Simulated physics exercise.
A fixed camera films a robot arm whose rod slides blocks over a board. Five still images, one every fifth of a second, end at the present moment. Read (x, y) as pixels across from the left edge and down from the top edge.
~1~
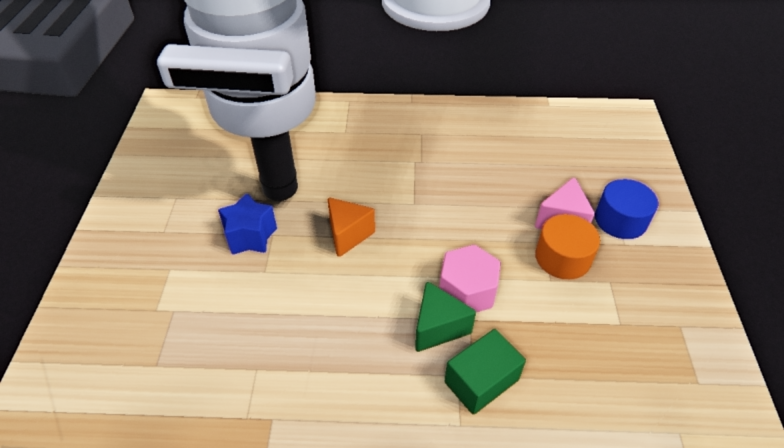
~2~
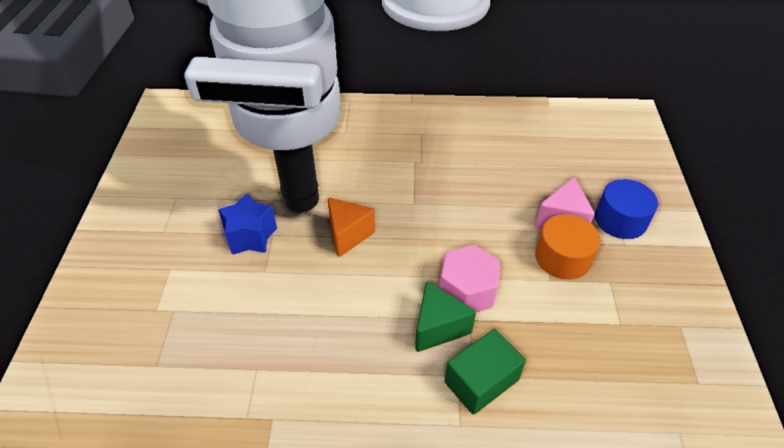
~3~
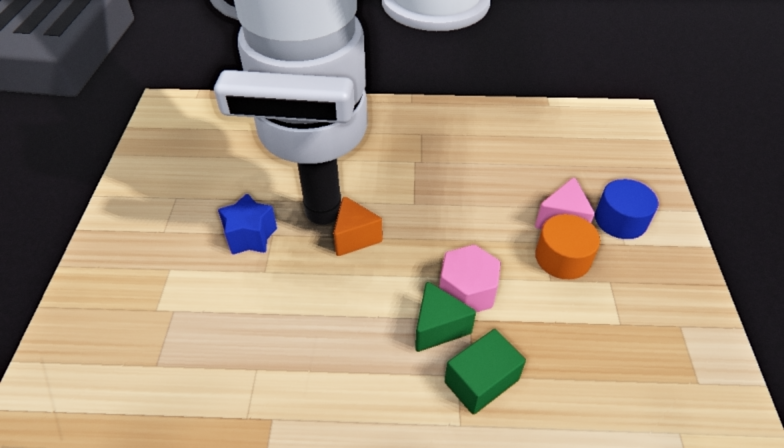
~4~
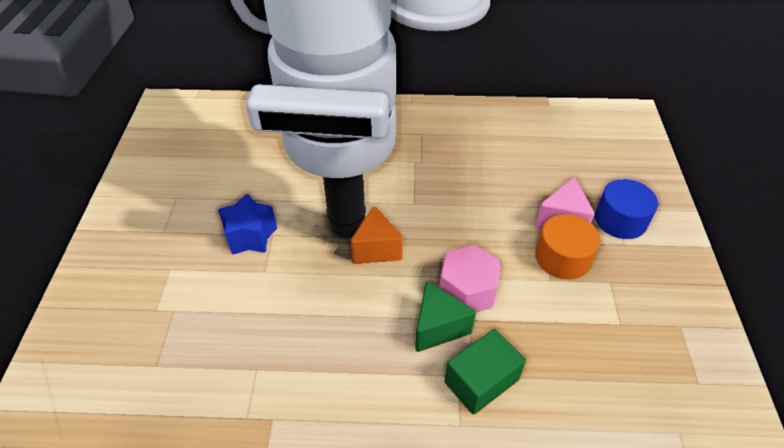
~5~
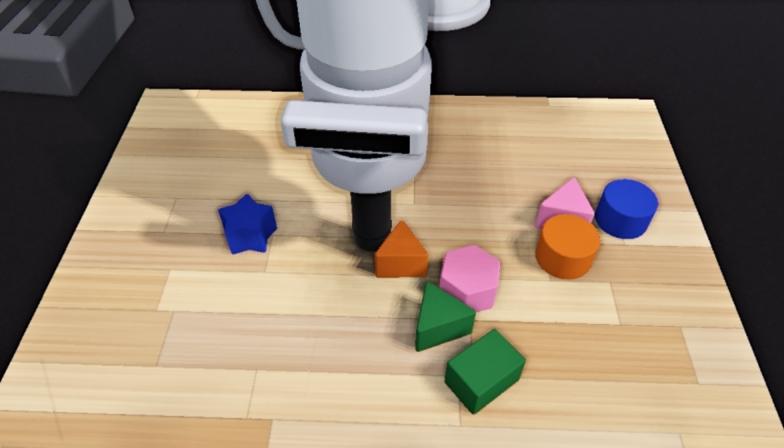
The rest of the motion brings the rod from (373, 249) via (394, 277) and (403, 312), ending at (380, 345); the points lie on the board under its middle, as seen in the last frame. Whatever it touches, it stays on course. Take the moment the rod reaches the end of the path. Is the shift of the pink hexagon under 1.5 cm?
I expect not.
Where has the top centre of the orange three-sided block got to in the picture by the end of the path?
I'd place it at (443, 277), taking the centre of its top.
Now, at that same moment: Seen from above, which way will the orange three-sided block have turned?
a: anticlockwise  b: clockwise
Answer: A.
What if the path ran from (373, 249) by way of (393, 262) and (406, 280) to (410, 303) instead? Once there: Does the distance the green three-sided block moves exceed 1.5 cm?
Yes
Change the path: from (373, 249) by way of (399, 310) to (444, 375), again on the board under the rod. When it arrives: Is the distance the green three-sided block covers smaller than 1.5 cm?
The answer is no.
The first path, step by step. One third of the way, rod at (394, 267); orange three-sided block at (430, 267), turned 20° anticlockwise; pink hexagon at (490, 275).
Two thirds of the way, rod at (404, 302); orange three-sided block at (443, 277), turned 30° anticlockwise; green three-sided block at (452, 322), turned 15° clockwise; pink hexagon at (504, 277), turned 15° anticlockwise.
At the end, rod at (380, 335); orange three-sided block at (443, 277), turned 30° anticlockwise; green three-sided block at (452, 322), turned 15° clockwise; pink hexagon at (504, 277), turned 15° anticlockwise; green rectangular block not moved.
